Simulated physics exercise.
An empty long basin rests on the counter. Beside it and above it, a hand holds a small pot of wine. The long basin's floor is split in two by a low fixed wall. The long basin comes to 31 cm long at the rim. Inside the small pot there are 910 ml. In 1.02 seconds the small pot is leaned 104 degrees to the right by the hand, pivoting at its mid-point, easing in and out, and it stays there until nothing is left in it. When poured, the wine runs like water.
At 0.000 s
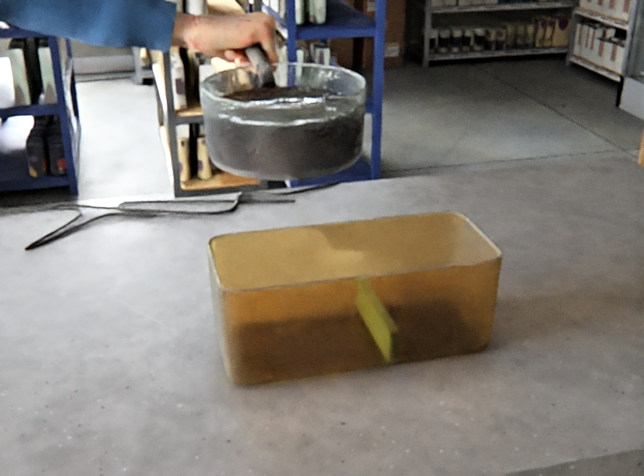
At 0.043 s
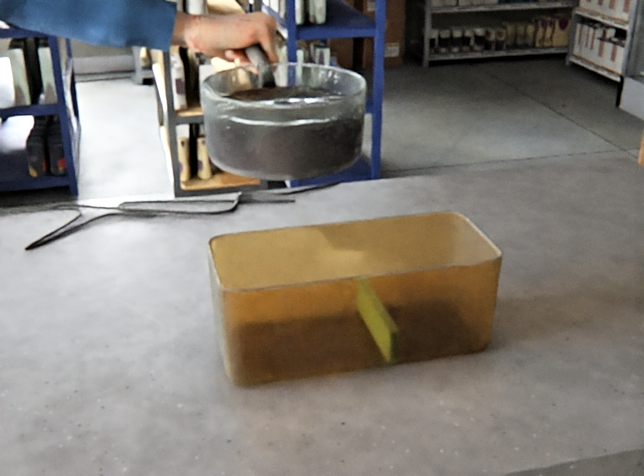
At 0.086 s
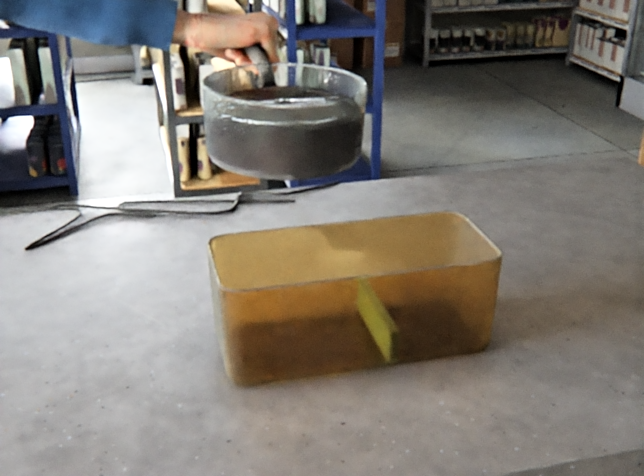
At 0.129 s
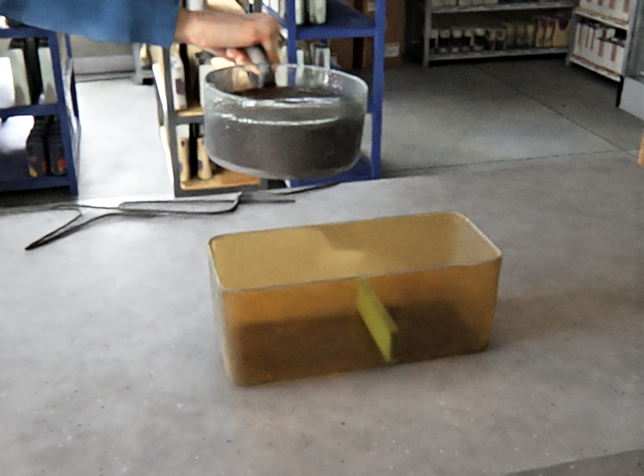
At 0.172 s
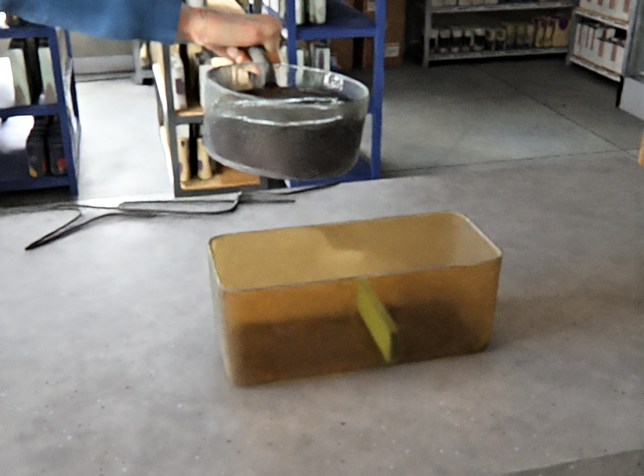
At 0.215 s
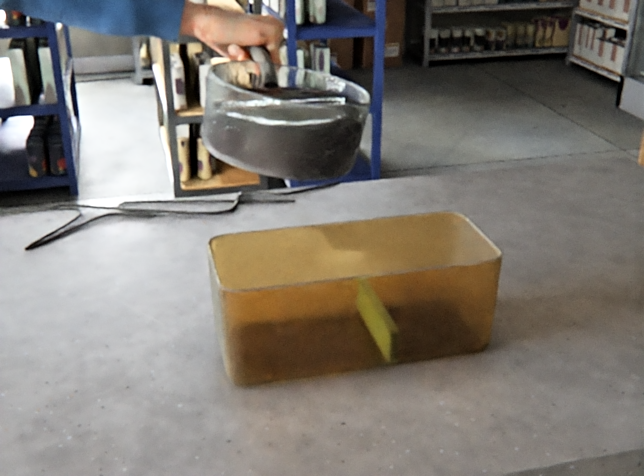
A hand held a small glass pot of dark liquid above and behind an empty amber basin on a gray counter, keeping it level at first, then slowly tilting it slightly to the right.
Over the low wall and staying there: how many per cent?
60 out of 100.
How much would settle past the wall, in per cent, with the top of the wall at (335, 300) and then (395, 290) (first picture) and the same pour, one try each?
First try about 95 %, second try about 55 %.
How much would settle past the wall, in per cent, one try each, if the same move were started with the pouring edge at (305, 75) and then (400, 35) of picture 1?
In turn about 30 and 65 per cent.
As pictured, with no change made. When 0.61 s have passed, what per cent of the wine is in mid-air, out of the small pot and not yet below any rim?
Around 34 in a hundred.
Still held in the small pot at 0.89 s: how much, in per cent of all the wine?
About 10 % is still there.
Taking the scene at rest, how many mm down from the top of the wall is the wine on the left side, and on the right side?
Left side: Around 24 mm. Right side: Around 2 mm.
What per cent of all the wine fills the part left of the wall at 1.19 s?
Reading: Approx. 32 per cent.
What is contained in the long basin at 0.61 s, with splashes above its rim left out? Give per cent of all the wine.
About 7 per cent.
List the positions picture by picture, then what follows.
In the first picture, it leans 0°; its right rim is at (362, 80); the wine meets the walls at (207, 110) and (357, 99); the long basin's rim runs from (214, 265) to (482, 234); the wall's top is at (377, 305).
In the second picture, it leans 0°; its right rim is at (362, 80); the wine meets the walls at (207, 110) and (357, 100).
In the third picture, it leans 2°; its right rim is at (363, 82); the wine meets the walls at (207, 110) and (357, 101).
In the fourth picture, it leans 4°; its right rim is at (364, 85); the wine meets the walls at (207, 109) and (357, 101).
In the fifth picture, it leans 7°; its right rim is at (365, 89); the wine meets the walls at (208, 109) and (359, 102).
In the sixth picture, it leans 11°; its right rim is at (366, 95); the wine meets the walls at (208, 109) and (360, 103).
After 0.61 s the tilt is 67° and 58 per cent is still to pour, 0 is left of the wall and 7 right of it.
After 0.89 s the tilt is 100° and 11 per cent is still to pour, 13 is left of the wall and 64 right of it.
After 1.19 s the tilt is 104° and 1 per cent is still to pour, 32 is left of the wall and 66 right of it.
After 1.52 s the tilt is 104° and 0 per cent is still to pour, 39 is left of the wall and 61 right of it.
In the end 40 per cent lies left of the wall, 60 right of it and 1 outside.
